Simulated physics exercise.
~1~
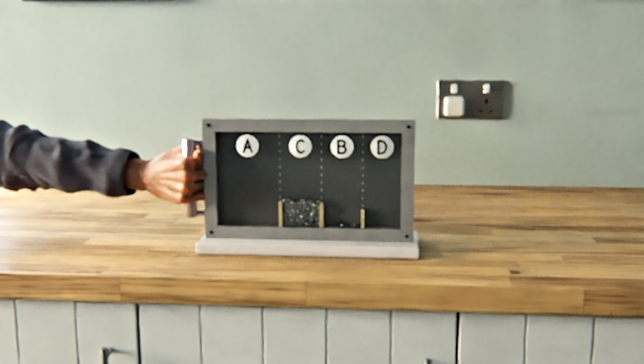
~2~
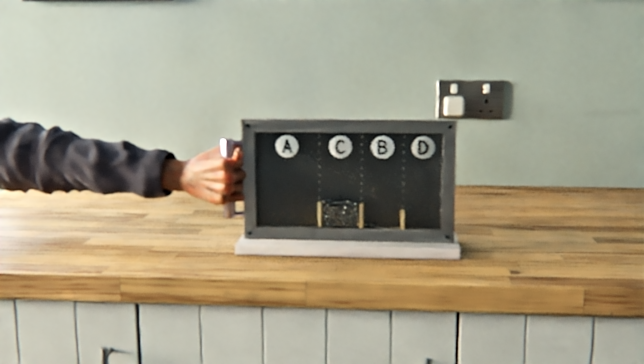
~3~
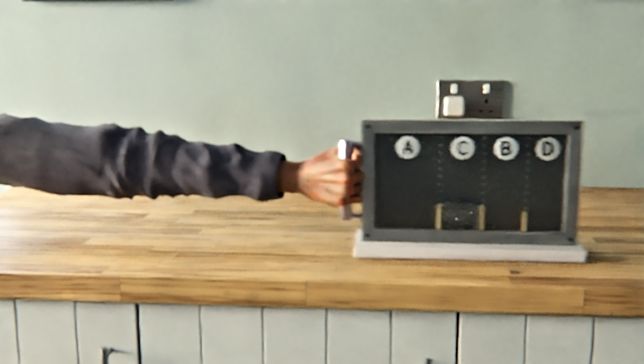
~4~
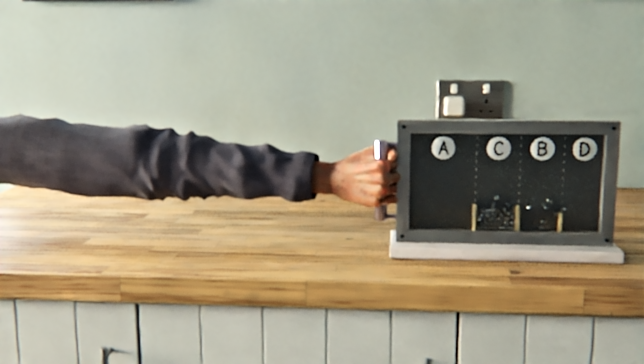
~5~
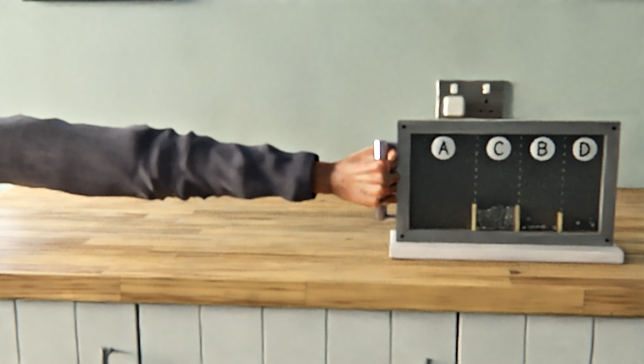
A hand in a dark sleeve slid a grey-framed case with strips lettered A, C, B and D rightward along a wooden worktop and stopped; the small dark beads inside jumped about, then settled mostly under C, with some under B.
